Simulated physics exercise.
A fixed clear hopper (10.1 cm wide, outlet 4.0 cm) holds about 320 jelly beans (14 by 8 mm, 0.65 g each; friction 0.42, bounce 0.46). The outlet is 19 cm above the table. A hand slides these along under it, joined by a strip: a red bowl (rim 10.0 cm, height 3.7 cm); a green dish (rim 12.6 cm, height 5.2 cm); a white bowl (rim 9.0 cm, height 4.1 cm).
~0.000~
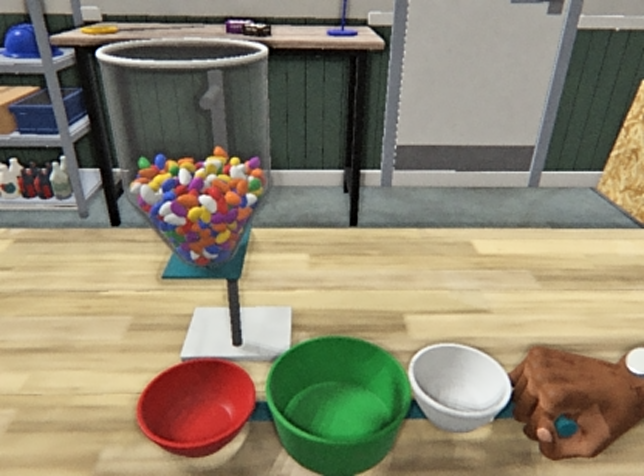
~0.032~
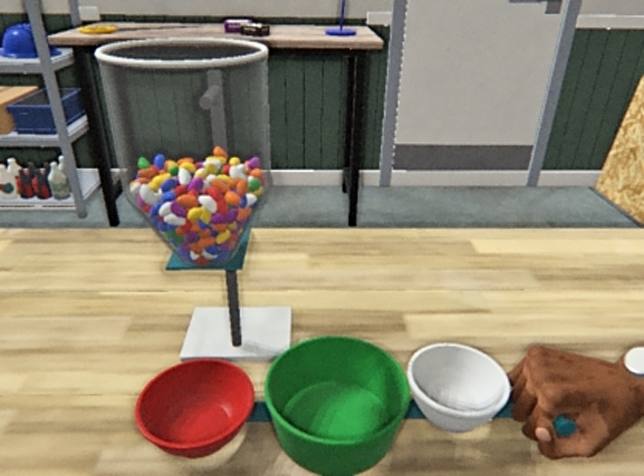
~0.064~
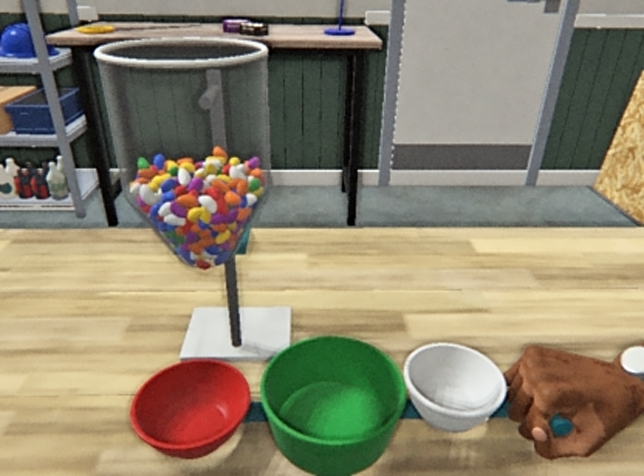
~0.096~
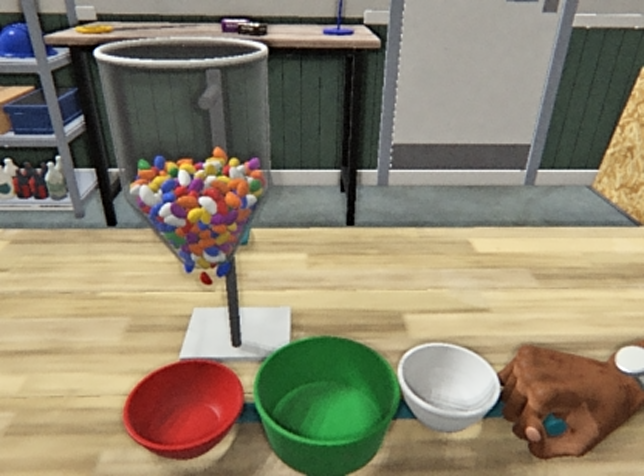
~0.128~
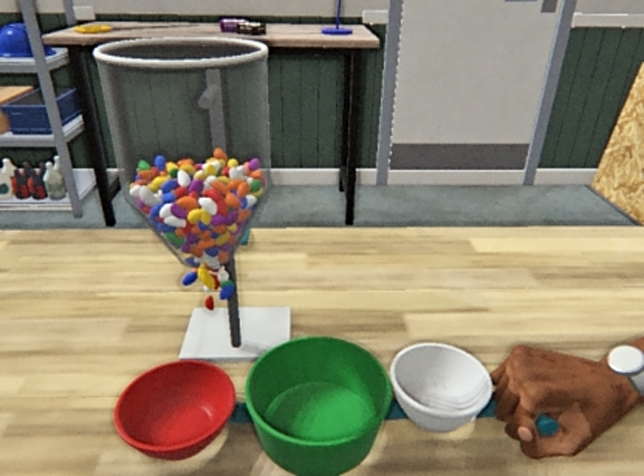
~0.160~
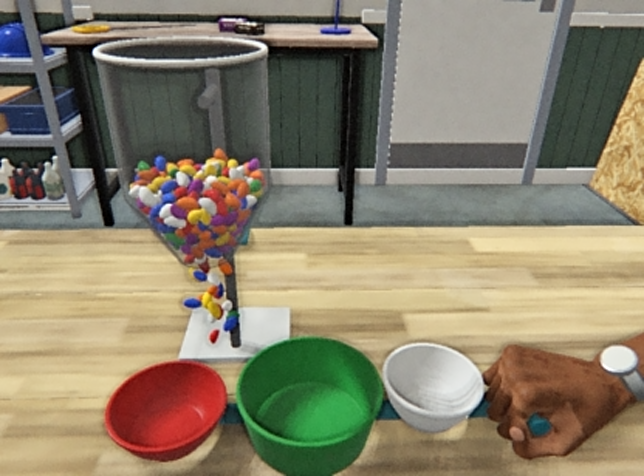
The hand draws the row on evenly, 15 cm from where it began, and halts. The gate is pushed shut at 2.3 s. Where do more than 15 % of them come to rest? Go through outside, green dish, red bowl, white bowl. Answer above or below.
Outside everything: Below; in the green dish: Above; in the red bowl: Below; in the white bowl: Below.
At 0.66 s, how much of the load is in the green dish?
Some 30 per cent.
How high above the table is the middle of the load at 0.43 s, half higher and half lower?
About 22 cm.
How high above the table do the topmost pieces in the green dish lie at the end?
Some 2.5 cm.
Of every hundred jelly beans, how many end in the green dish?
Some 40 per cent.
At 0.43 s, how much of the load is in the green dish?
Some 15 per cent.
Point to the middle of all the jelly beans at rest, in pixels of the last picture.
Near (189, 230).
After 0.43 s, hopper 75 %, green dish 15 %, in the air 5 %; middle of all pieces on or above the table near (206, 256).
Then, at 0.66 s, hopper 60 %, green dish 30 %, in the air 5 %; middle of all pieces on or above the table near (199, 296).
Then, at 0.87 s, hopper 60 %, green dish 40 %; middle of all pieces on or above the table near (193, 309).
After 1.08 s, hopper 60 %, green dish 40 %; middle of all pieces on or above the table near (193, 309).
At rest (2.9 s), outside 0 %, white bowl 0 %, red bowl 0 %, hopper 60 %, green dish 40 %.
